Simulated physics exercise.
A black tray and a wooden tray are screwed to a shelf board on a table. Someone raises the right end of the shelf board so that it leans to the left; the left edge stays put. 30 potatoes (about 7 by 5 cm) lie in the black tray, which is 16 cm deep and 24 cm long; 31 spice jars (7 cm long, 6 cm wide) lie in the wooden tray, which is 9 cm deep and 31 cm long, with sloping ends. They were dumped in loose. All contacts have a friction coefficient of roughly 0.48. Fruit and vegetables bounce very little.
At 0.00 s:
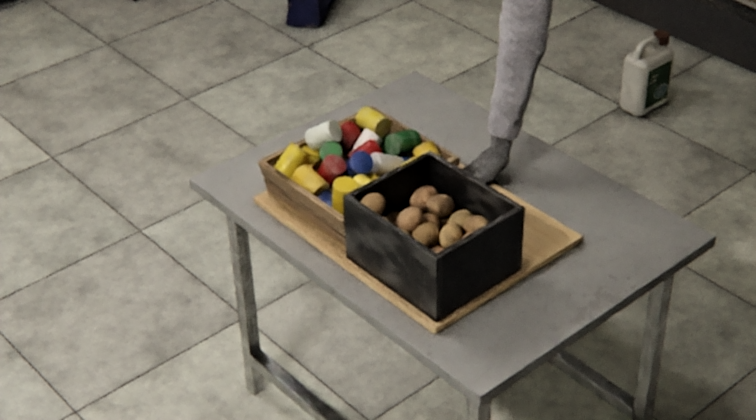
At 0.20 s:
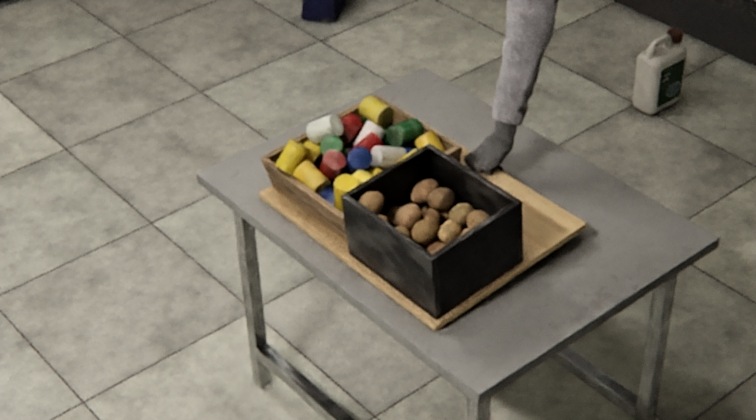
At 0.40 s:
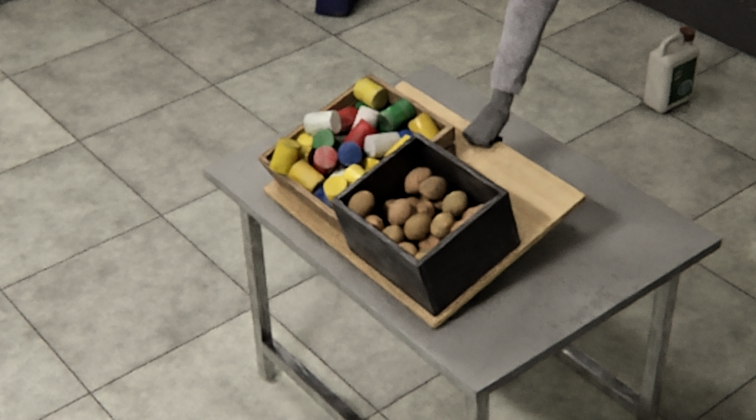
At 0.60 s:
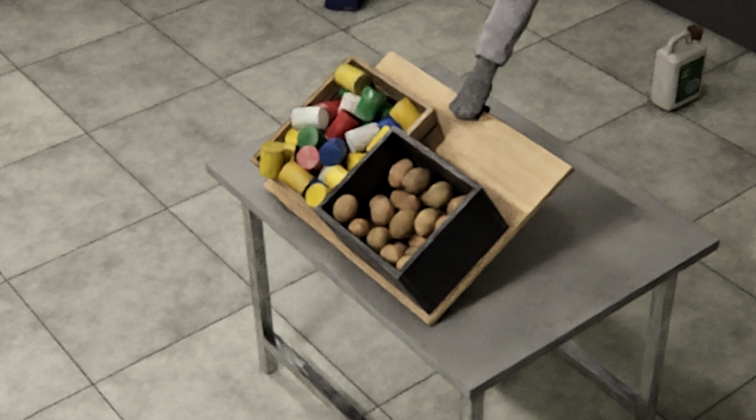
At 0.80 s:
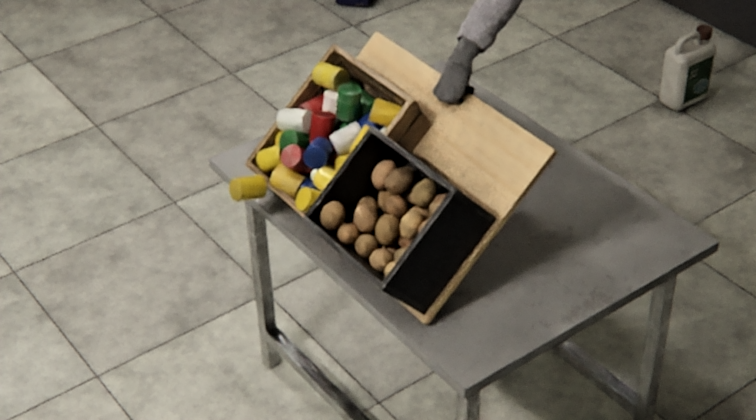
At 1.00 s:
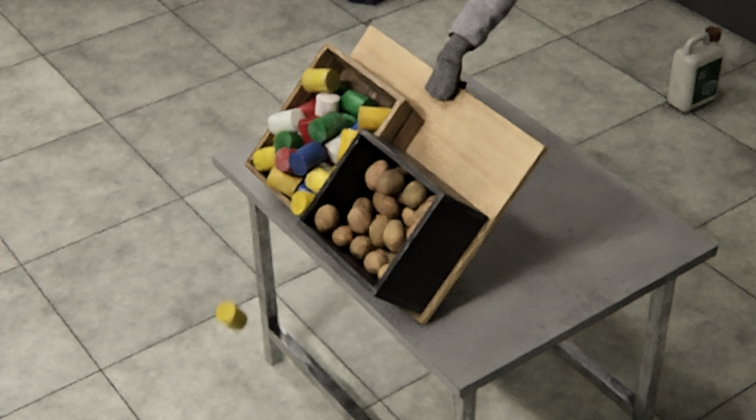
Shelf board with two trays of potatoes and colourful jars tilting leftward as a gloved hand raises it, one yellow jar dropping out.
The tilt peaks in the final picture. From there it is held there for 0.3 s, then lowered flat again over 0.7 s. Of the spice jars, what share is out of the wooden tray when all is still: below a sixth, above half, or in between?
Out of the wooden tray go under a sixth of the spice jars.
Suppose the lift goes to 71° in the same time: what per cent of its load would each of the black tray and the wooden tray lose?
Then black tray 10, wooden tray 70 per cent.
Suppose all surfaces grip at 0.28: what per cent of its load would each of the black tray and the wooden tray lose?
In that case black tray 0, wooden tray 20 per cent.
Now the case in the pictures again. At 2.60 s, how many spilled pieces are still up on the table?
Roughly 0.
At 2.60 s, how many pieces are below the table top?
Roughly 2.
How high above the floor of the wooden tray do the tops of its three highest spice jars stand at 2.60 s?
Roughly 14 cm high.
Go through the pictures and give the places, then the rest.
In the first picture (we follow the rim corner now nearest the camera, unless another is named; the camera moves round a little), wooden tray (by its farthest rim corner) at (371, 108); black tray at (439, 255); tilt 0°; nothing out yet.
Wooden tray at (374, 96); black tray at (434, 256); tilt 5°, in the second picture.
Wooden tray at (368, 76); black tray at (420, 262); tilt 16°, in the third picture.
Black tray at (400, 272); tilt 29°, in the fourth picture.
Black tray at (383, 284); tilt 40°; 1 out, the lowest jar at (248, 188), in the fifth picture.
Black tray at (375, 289); tilt 45°; 1 out, the lowest jar at (232, 316), in the sixth picture.
After 1.26 s, tilt 45°; 0 of 30 out of the black tray and 1 of 31 out of the wooden tray.
After 1.58 s, tilt 29°; 0 of 30 out of the black tray and 2 of 31 out of the wooden tray.
After 2.02 s, tilt 0°; 0 of 30 out of the black tray and 2 of 31 out of the wooden tray.
Outcome (at 2.60 s), 0 of 30 out of the black tray and 2 of 31 out of the wooden tray. Asked share, 2 of 31, 6 per cent.
